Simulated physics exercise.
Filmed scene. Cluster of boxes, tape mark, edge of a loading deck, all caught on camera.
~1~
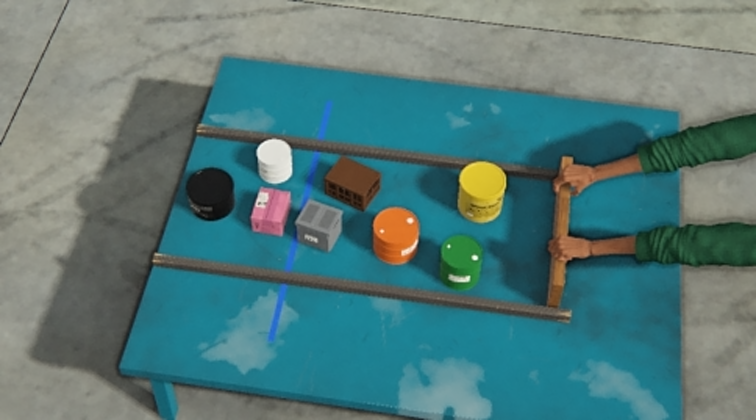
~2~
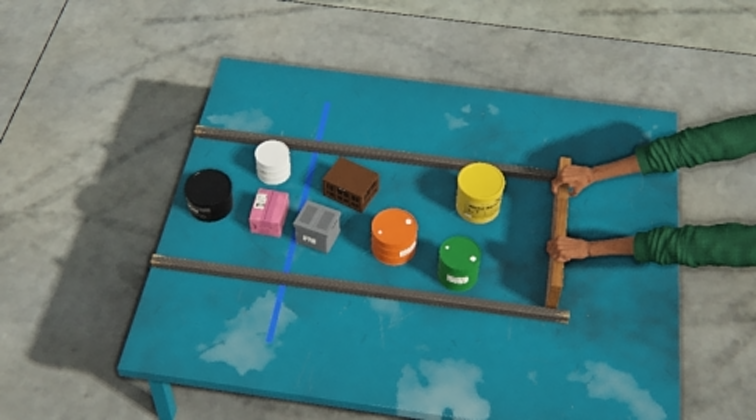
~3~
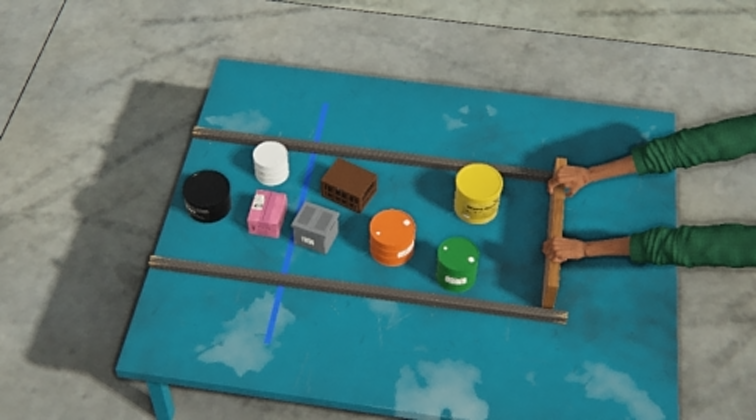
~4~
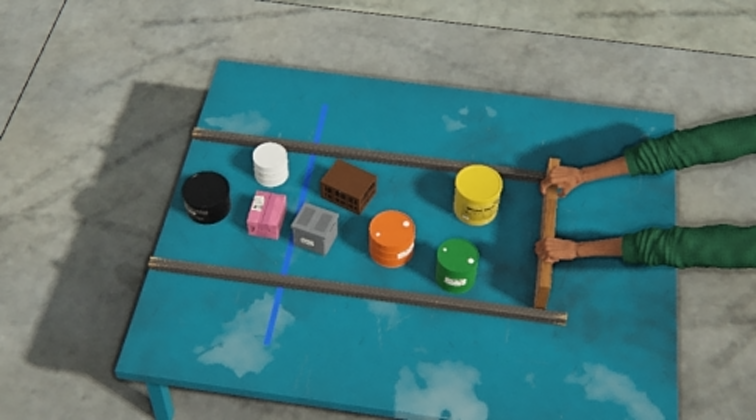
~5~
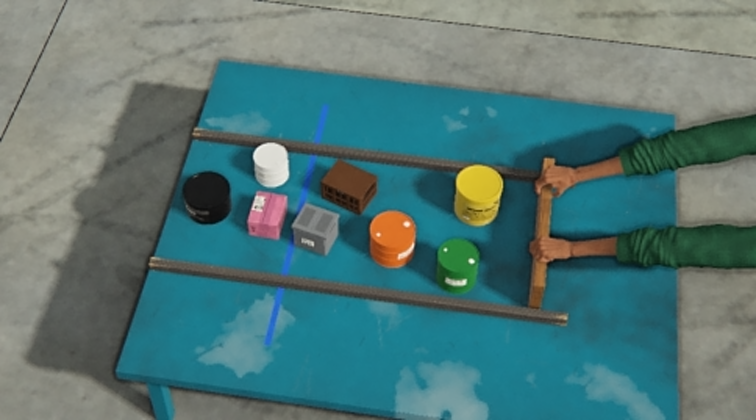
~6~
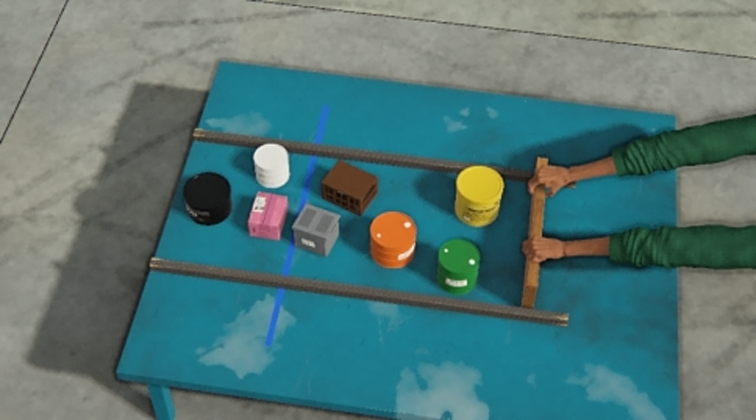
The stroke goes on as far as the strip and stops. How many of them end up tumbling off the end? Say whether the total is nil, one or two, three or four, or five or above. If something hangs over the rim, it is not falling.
The fall count stays at nil.
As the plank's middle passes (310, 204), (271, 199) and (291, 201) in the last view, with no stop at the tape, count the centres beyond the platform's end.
Over the end: 0, 1, 0.
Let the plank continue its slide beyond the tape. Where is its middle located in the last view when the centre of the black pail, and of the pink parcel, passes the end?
I'd say about (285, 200) for the first one and about (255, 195) for the second.
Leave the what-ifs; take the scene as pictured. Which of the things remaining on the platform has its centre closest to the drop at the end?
The black pail.
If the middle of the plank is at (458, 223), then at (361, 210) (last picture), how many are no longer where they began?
Counts: 2, 7.
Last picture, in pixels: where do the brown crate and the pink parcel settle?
The first sits around (244, 190), while the other sits around (212, 220).
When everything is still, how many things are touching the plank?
It ends up touching 3.
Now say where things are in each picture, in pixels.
The first frame shows black pail (211, 195); white canister (275, 161); pink parcel (271, 212); plank (560, 232); tape (302, 212).
The second frame shows white canister (273, 162); yellow pail (479, 194).
The third frame shows pink parcel (268, 214); brown crate (349, 185).
The fourth frame shows black pail (207, 198); plank (547, 233).
The fifth frame shows white canister (271, 165); grey tote (316, 230).
The sixth frame shows black pail (208, 199); white canister (272, 166); pink parcel (268, 216); plank (535, 233); tape (300, 216).
Soon after, none off yet; black pail at rest near (208, 199); white canister at rest near (272, 166); pink parcel at rest near (268, 216).
After that, none off yet; black pail at rest near (208, 199); white canister displaced a little near (261, 163); pink parcel displaced a little near (249, 217).
In the end, the number that fall off is zero.
